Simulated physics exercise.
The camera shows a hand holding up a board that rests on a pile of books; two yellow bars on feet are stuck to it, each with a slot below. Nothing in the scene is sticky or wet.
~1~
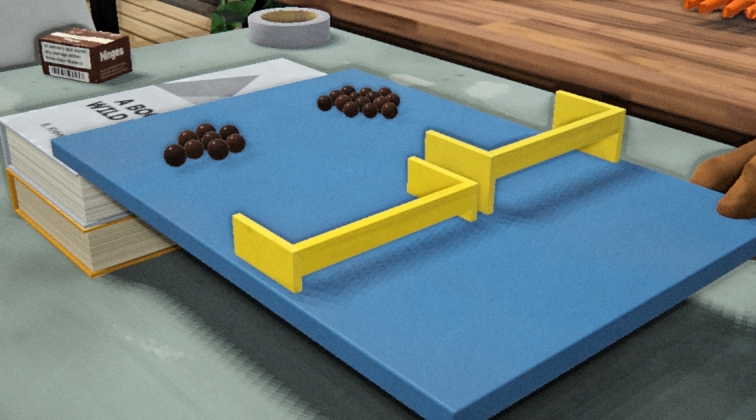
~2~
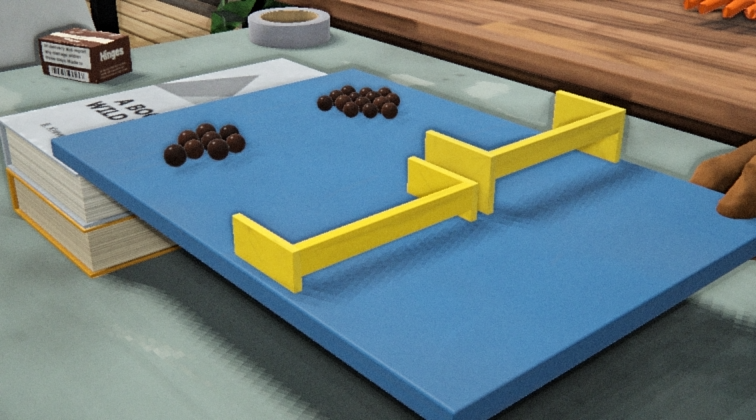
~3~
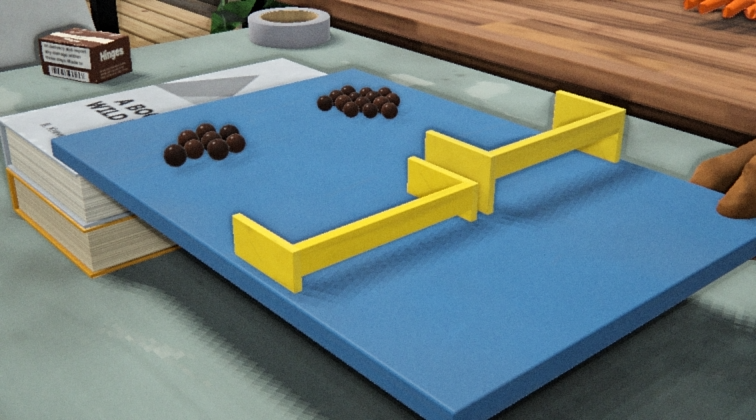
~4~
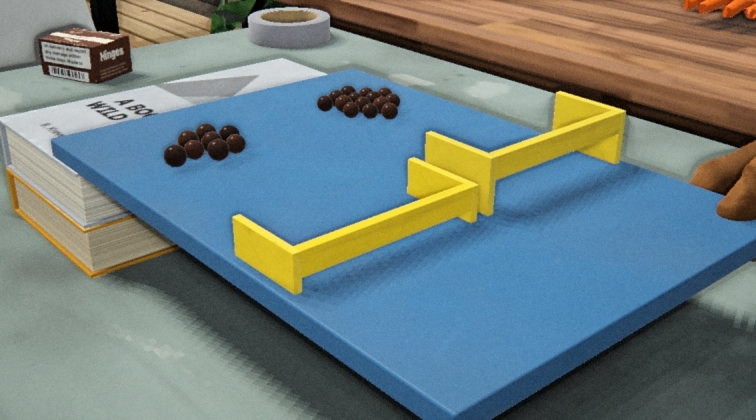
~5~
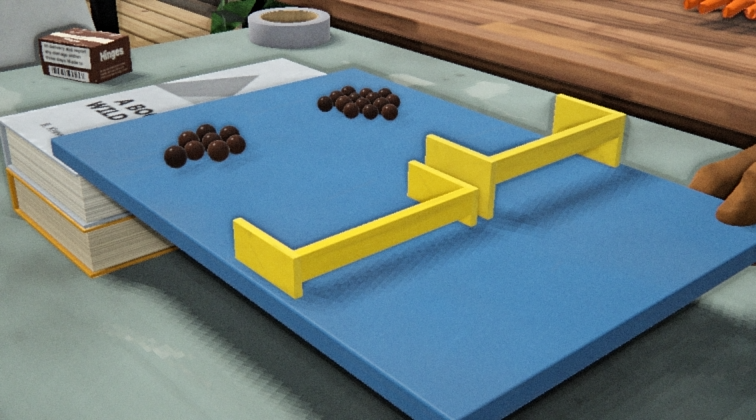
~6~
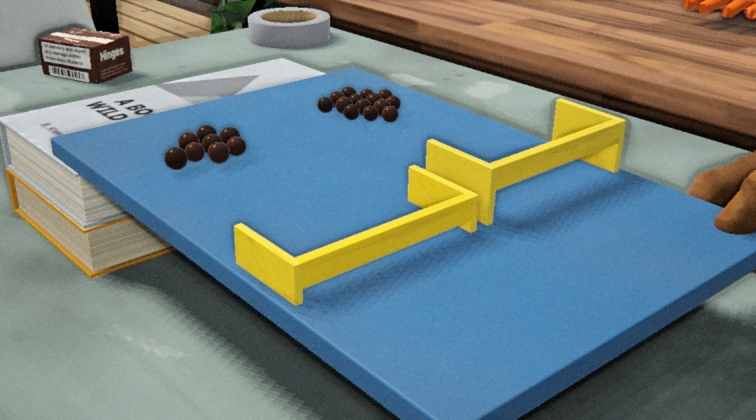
On a grey-green tabletop with a wooden surface behind it, the view looks down at an angle from a fixed camera. A blue board leans on a pile of books at left, holding two clusters of dark brown balls towards its upper end and two yellow bars on feet across its middle, while fingers hold its right side. The hand lowers that side very slightly, and the balls stay still.
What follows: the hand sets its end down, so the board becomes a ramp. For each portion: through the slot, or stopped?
For the nearer portion: It stays stuck. Farther portion: It clears the opening.
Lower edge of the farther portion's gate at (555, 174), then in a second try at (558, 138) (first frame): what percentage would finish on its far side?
First gate: Around 0 %; second gate: Around 100 %.
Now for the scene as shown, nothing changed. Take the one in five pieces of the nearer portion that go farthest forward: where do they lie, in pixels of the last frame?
In the final frame you'd find it around (400, 307).
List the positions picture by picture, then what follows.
Held end of the board near (455, 402), level; book pile near (200, 129), about a quarter as high as the board is long; nearer portion near (212, 142), a few chocolate balls; farther portion near (363, 105), a few chocolate balls; nearer gate near (389, 226), its slot lower than a piece; farther gate near (558, 142), its slot higher than a piece, in the first frame.
Held end of the board near (455, 402), level; farther portion near (363, 105), in the second frame.
Held end of the board near (455, 402), level; nearer portion near (212, 142), in the third frame.
Held end of the board near (455, 404), level; farther portion near (363, 105), in the fourth frame.
Held end of the board near (454, 411), down by 1°; nearer portion near (212, 143), in the fifth frame.
Held end of the board, down by 2°; book pile near (200, 129); nearer portion near (213, 144), not moving; farther portion near (363, 107), not moving; nearer gate near (390, 238); farther gate near (558, 153), in the sixth frame.
Then, 0.34 s on from there, board sloping at 7°; nearer portion on its way down; farther portion on its way down.
Then, 0.70 s on from there, board sloping at 13°; nearer portion on its way down; farther portion on its way down.
Then, 1.13 s on from there, board resting at 13°; nearer portion has reached its gate; farther portion the whole lot past its gate.
In the end, board resting at 13°; nearer portion gathered behind its gate; farther portion the whole lot past its gate.
